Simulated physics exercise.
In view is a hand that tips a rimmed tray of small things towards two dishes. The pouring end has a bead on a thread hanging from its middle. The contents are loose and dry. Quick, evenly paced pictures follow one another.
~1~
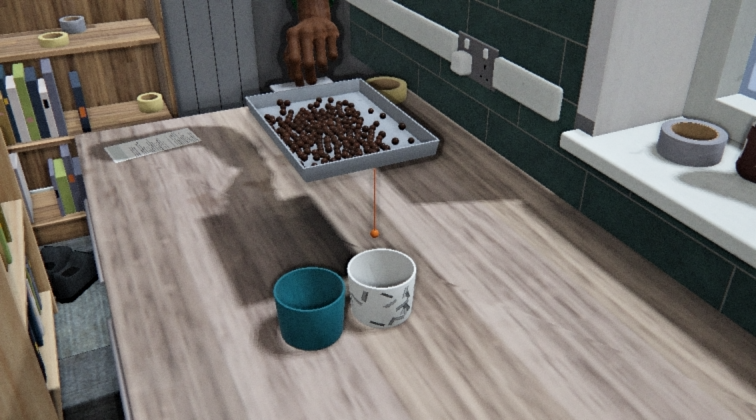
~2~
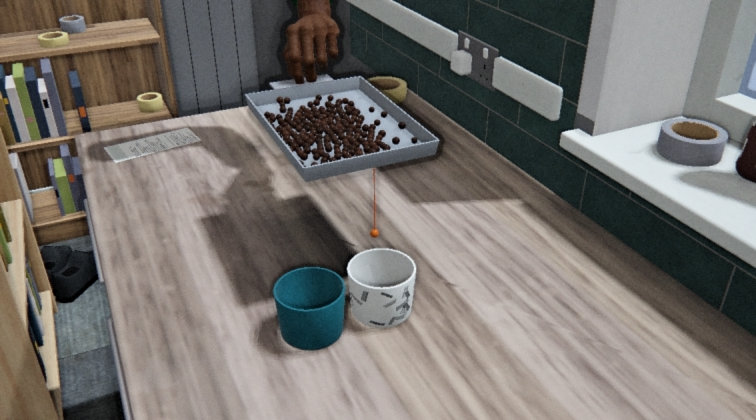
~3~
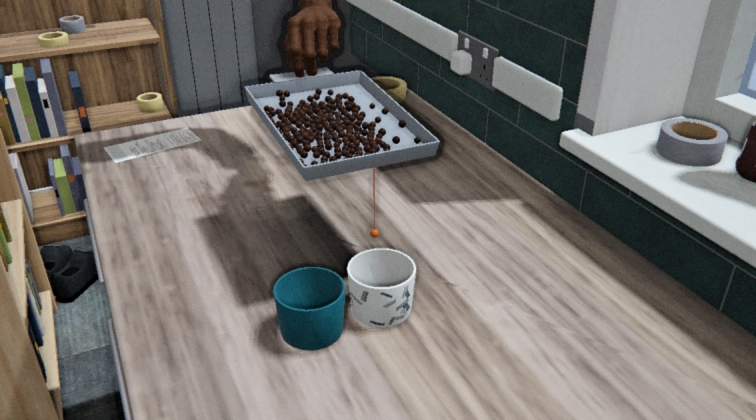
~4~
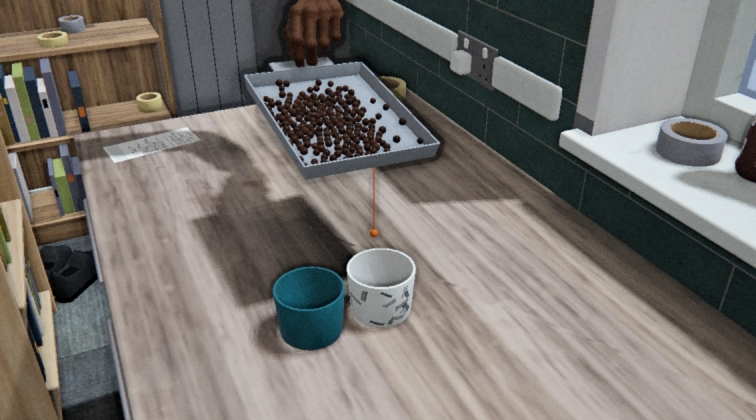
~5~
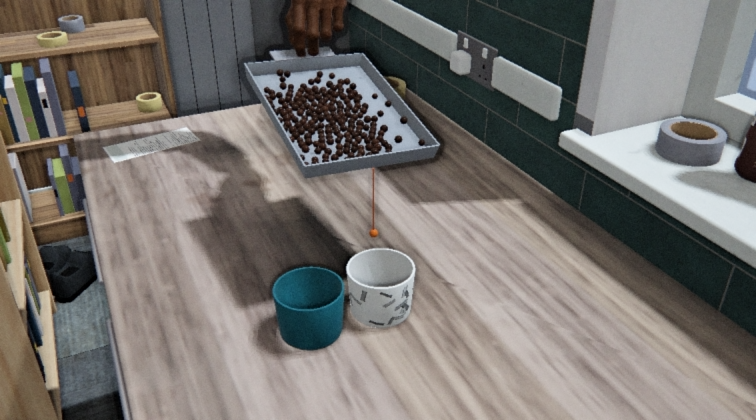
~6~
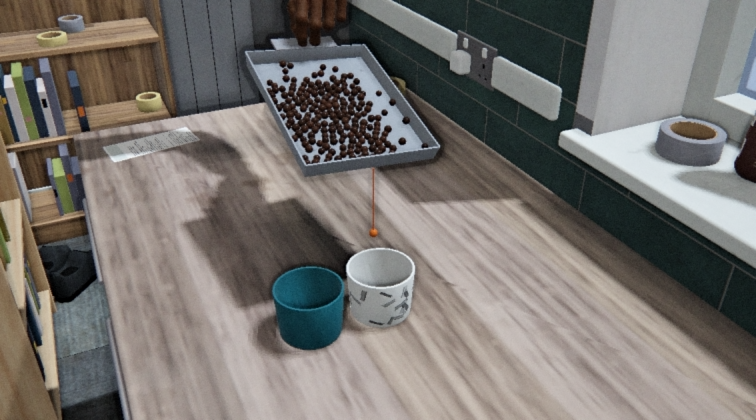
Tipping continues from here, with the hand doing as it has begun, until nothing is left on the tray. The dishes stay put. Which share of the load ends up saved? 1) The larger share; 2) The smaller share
2.
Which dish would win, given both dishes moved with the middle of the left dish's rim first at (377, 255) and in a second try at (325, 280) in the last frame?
In the first position the right of the two, in the second the right of the two.
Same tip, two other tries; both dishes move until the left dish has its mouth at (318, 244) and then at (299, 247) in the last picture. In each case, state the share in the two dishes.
In the first position around 0 percent, in the second around 0 percent.
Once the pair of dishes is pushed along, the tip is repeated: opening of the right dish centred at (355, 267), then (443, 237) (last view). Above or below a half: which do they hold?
At place one the minor share; at place two the bulk.
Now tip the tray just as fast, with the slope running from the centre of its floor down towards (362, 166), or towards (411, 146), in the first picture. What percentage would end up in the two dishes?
I'd put it at some 70 % and then some 0 %.
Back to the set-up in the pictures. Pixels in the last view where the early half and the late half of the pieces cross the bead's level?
I'd say close to (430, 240) at first and close to (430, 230) later on.
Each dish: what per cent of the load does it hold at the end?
Left about 0, right about 20 in a hundred.
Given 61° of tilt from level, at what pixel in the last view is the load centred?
The middle of the pieces shows up near (384, 132).
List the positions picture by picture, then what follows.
In the first picture, corners of the pouring end near (305, 167) and (436, 140), level; middle of the load near (328, 133), chocolate balls; left dish near (323, 327); right dish near (396, 304); bead on its thread near (374, 234).
In the second picture, corners of the pouring end near (305, 166) and (436, 140), level; middle of the load near (328, 131).
In the third picture, corners of the pouring end near (306, 166) and (436, 141), tipped barely, lowest at the right corner; middle of the load near (328, 128).
In the fourth picture, corners of the pouring end near (306, 165) and (436, 142), tipped a little, lowest at the right corner; middle of the load near (328, 123).
In the fifth picture, corners of the pouring end near (307, 164) and (437, 144), tipped a little, lowest at the right corner; middle of the load near (329, 119), a little on the move.
In the sixth picture, corners of the pouring end near (307, 163) and (437, 146), tipped clearly, lowest at the right corner; middle of the load near (333, 117), all but a few on the move; left dish near (322, 326); right dish near (395, 304).
Shortly afterwards, tray tipped steeply; all but a few on the tray; only a few in the air.
Next, tray tipped past a quarter turn; a little on the tray; a little in the right dish; near two thirds outside both; a little in the air.
Some moments later, tray tipped past a quarter turn; a little in the right dish; the bulk outside both.
In the end, tray tipped past a quarter turn; none at all in the left dish; a little in the right dish; the bulk outside both.
